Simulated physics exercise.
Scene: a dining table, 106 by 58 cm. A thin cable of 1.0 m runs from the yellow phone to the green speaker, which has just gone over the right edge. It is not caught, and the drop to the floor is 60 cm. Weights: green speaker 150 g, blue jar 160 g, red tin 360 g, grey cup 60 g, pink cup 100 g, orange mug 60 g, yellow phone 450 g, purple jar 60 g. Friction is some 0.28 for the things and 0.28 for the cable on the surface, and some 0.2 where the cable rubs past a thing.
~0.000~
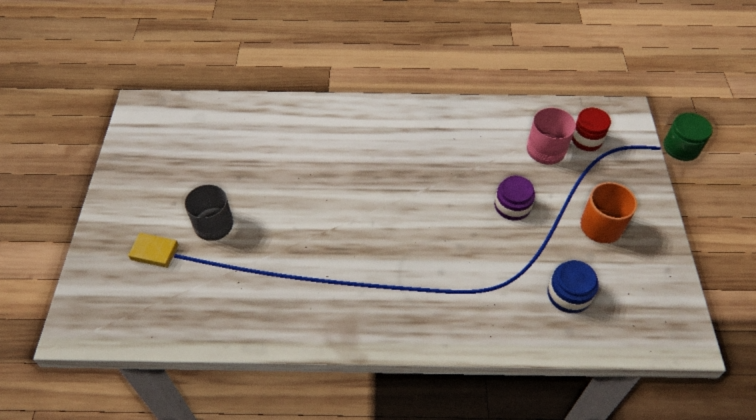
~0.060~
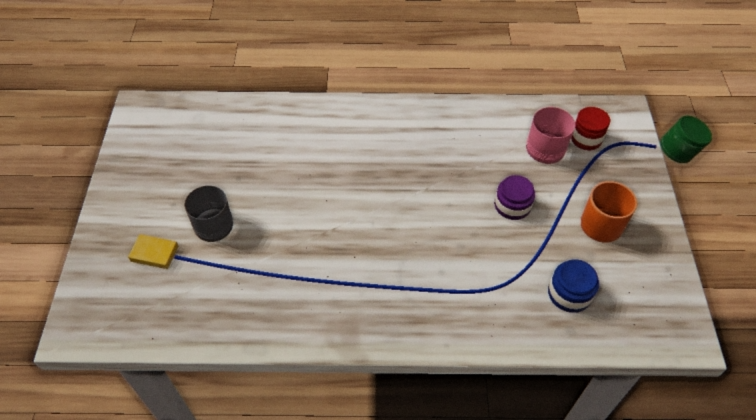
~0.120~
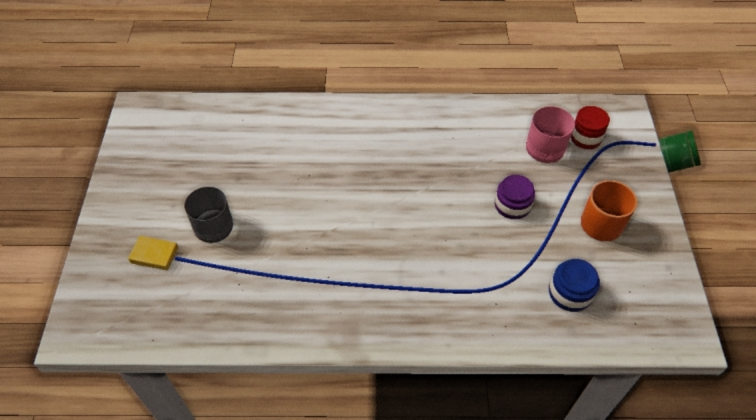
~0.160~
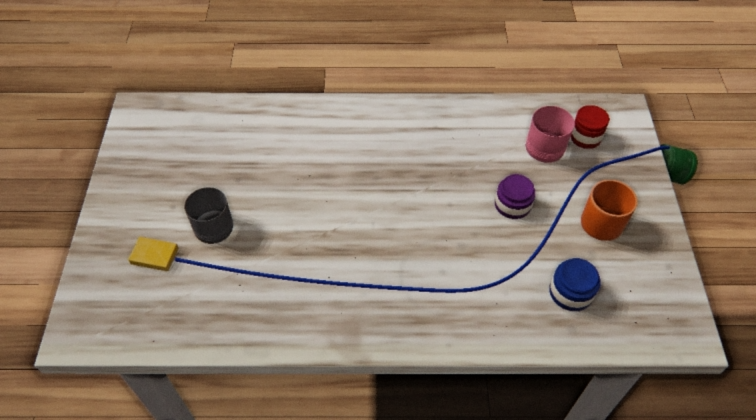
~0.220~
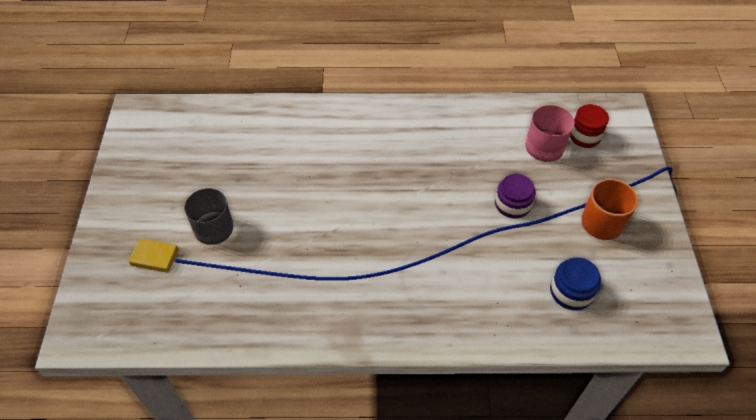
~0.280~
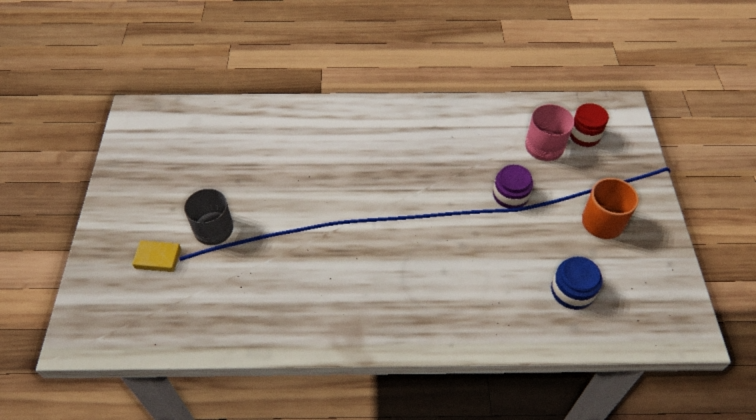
A pale, streaked table stands on a wooden plank floor, seen from above by a still camera. A yellow block and a grey cup sit at left, with pink, red, purple, orange and blue containers at right and a thin blue cable curving toward a green cylinder. The green cylinder tips and drops out of sight past the right edge, pulling the cable nearly straight and nudging the purple jar.
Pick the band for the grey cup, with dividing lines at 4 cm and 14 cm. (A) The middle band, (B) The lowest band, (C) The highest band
The lowest band.
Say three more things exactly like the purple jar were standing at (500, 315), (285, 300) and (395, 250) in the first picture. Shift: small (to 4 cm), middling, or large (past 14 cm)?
In turn, the three show only a little movement, only a little movement and a lot of movement.
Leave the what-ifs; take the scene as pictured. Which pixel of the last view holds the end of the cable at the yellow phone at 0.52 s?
At about pixel (203, 248).
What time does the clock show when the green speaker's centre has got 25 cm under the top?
Time: 0.80 s.
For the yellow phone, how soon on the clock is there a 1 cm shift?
Yellow phone at about 0.30 s on the clock.
After 0.5 s, the cable's tail end at (203, 248); green speaker over the edge, purple jar 16 cm off its start, yellow phone 4 cm off its start.
After 0.7 s, the cable's tail end at (210, 248); grey cup 2 cm off its start, green speaker over the edge, purple jar 18 cm off its start.
After 1.0 s, the cable's tail end at (213, 248); grey cup 2 cm off its start at (216, 200), purple jar 18 cm off its start at (493, 111), green speaker over the edge.
After 1.2 s, the cable's tail end at (213, 248); grey cup 2 cm off its start, purple jar 18 cm off its start, green speaker over the edge.
After 2.4 s, the cable's tail end at (213, 248); grey cup 2 cm off its start at (216, 200), purple jar 18 cm off its start at (493, 111), green speaker over the edge, yellow phone 6 cm off its start at (189, 248).
